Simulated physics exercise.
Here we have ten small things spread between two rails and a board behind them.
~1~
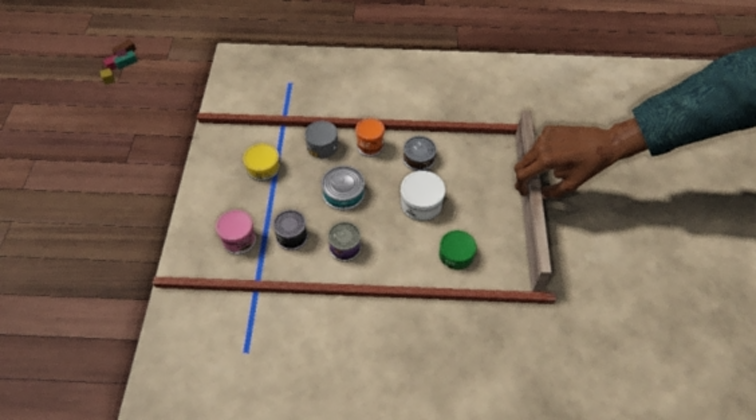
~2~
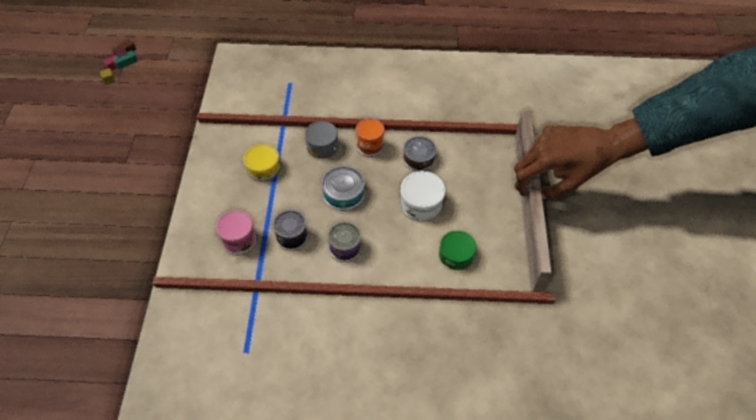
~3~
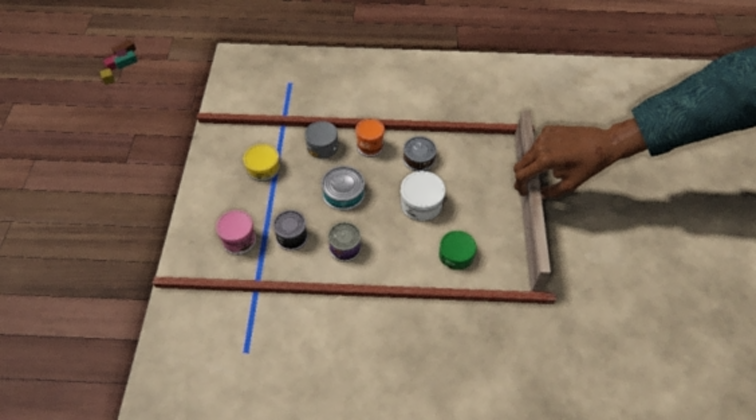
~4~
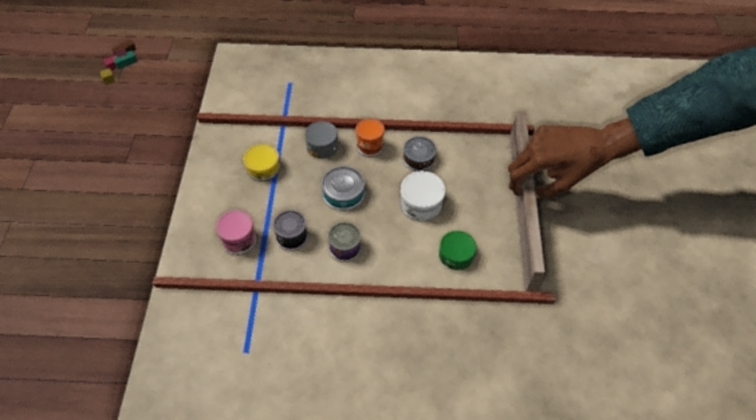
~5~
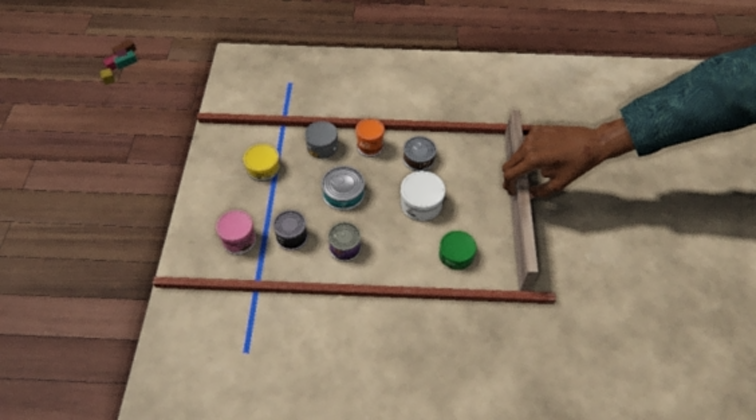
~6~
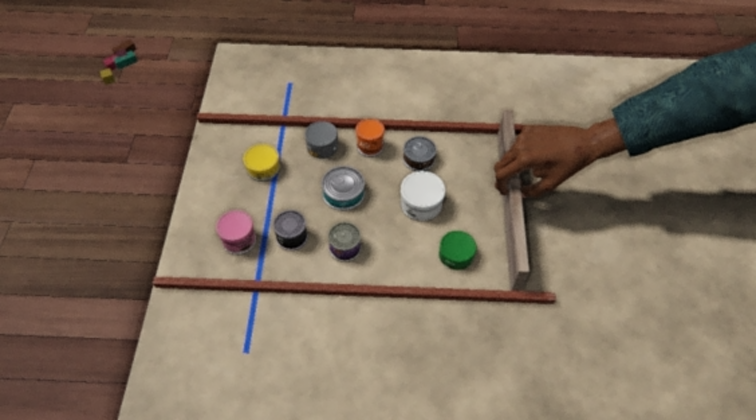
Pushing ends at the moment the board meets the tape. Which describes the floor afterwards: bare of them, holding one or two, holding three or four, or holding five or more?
The way I see it, not one of them ends up off the end.
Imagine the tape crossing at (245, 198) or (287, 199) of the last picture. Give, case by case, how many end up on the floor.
Down on the floor: 1 and 0.
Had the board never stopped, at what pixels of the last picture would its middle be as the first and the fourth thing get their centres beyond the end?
At (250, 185) for the first, at (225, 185) for the fourth.
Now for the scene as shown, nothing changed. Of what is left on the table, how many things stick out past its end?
0 of them.
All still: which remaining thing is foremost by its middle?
Yellow tin.
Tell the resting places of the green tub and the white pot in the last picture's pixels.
In the last picture, roughly (242, 258) and (248, 195).
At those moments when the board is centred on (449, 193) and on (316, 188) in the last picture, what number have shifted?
The count reaches 1 first and 10 second.
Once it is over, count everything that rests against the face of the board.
Number: 5.
Soon after, none off yet; pink pot at rest near (237, 233); yellow tin at rest near (262, 163); black pot at rest near (291, 231).
At rest, the number that fall off is zero.
